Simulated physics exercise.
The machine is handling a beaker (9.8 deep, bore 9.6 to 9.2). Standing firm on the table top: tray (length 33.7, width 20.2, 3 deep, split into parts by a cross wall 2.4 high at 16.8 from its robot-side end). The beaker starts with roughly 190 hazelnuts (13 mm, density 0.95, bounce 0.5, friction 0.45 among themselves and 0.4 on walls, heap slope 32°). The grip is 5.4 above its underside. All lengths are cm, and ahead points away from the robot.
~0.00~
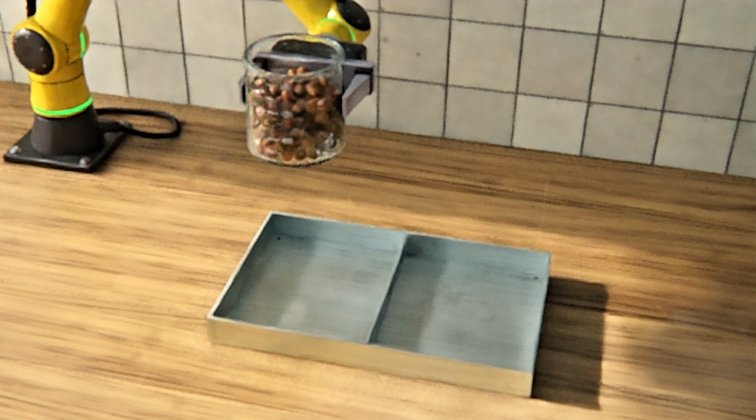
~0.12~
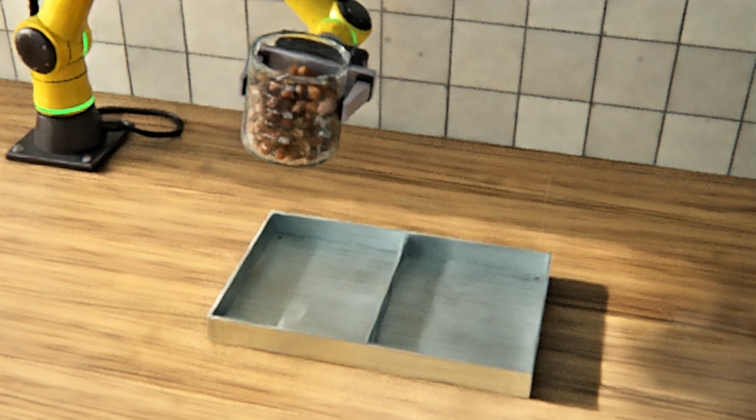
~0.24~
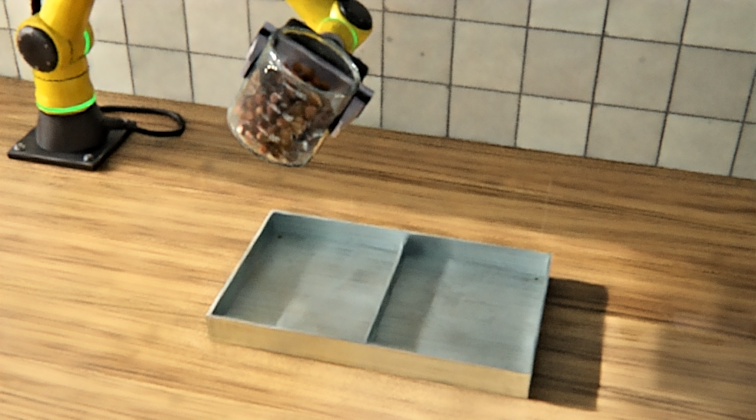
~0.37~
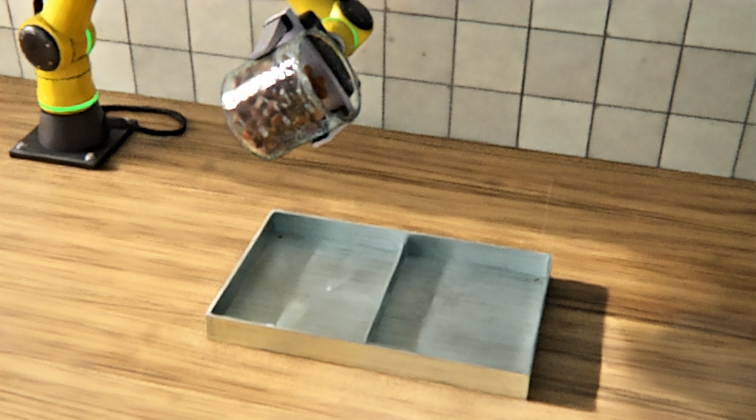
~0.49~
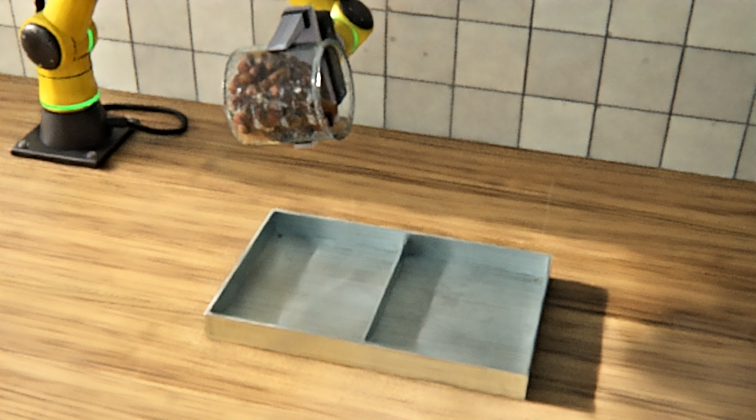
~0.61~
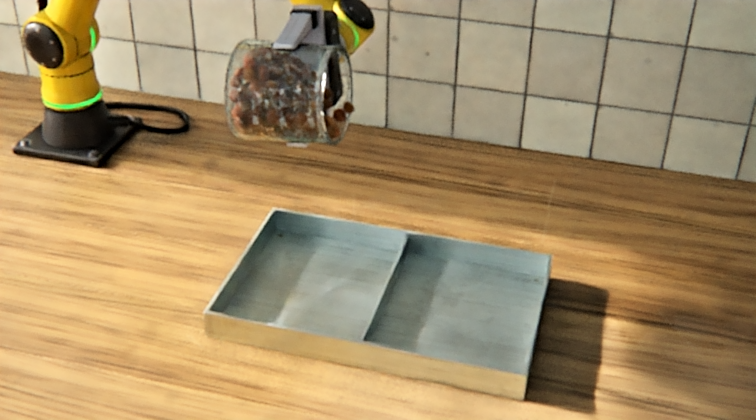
In the video, a yellow and black robot arm holds a clear glass container of brown nuts above a wooden table, behind a divided tray, and steadily tilts it until it lies nearly sideways, the nuts shifting inside.
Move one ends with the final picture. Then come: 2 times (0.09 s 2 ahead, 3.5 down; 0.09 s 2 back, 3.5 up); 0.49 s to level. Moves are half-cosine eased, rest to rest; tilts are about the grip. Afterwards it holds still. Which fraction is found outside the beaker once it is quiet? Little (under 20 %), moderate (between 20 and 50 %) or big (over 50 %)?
Share outside the beaker: Moderate (between 20 and 50 %).
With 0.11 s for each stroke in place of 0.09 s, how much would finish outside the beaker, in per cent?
In that case some 25 per cent.
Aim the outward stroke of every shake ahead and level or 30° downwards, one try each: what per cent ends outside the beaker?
About 75 and 45 per cent.
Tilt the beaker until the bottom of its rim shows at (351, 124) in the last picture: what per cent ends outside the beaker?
About 10 per cent.
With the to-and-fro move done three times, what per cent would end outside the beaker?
Then about 40 per cent.
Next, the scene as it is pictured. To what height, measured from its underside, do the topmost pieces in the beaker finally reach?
Roughly 6.5 cm.
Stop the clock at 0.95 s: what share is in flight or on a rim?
About 12 per cent.
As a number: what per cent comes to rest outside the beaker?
About 30 per cent.
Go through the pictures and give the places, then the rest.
The first frame shows the beaker middle at (296, 100), level; upper third of the load around (298, 97), from x 255 to 335, top at y 75; 191 in the beaker.
The second frame shows the beaker middle at (295, 100), tilted 8° forward; upper third of the load around (289, 95), from x 250 to 335, top at y 70.
The third frame shows the beaker middle at (293, 98), tilted 29° forward; upper third of the load around (278, 88), from x 245 to 330, top at y 65.
The fourth frame shows the beaker middle at (291, 96), tilted 56° forward; upper third of the load around (273, 81), from x 235 to 320, top at y 60.
The fifth frame shows the beaker middle at (290, 94), tilted 77° forward; upper third of the load around (272, 73), from x 235 to 335, top at y 55.
The sixth frame shows the beaker middle at (289, 92), tilted 85° forward; upper third of the load around (266, 74), from x 235 to 350, top at y 55; 191 in the beaker.
After 0.95 s, tilted 85° forward, highest piece 26 above the table; 160 in the beaker, 9 in the far-side part, 22 in flight or on a rim.
After 1.29 s, tilted 23° forward, highest piece 28 above the table; 133 in the beaker, 46 in the far-side part, 7 in the robot-side part, 1 on the table or floor, 4 in flight or on a rim.
After 1.66 s, level, highest piece 27 above the table; 133 in the beaker, 47 in the far-side part, 8 in the robot-side part, 3 on the table or floor.
After 2.71 s, level, highest piece 27 above the table; 133 in the beaker, 47 in the far-side part, 8 in the robot-side part, 3 on the table or floor.
In the end, 133 in the beaker, 47 in the far-side part, 8 in the robot-side part, 3 on the table or floor. That is 30 % outside the beaker.
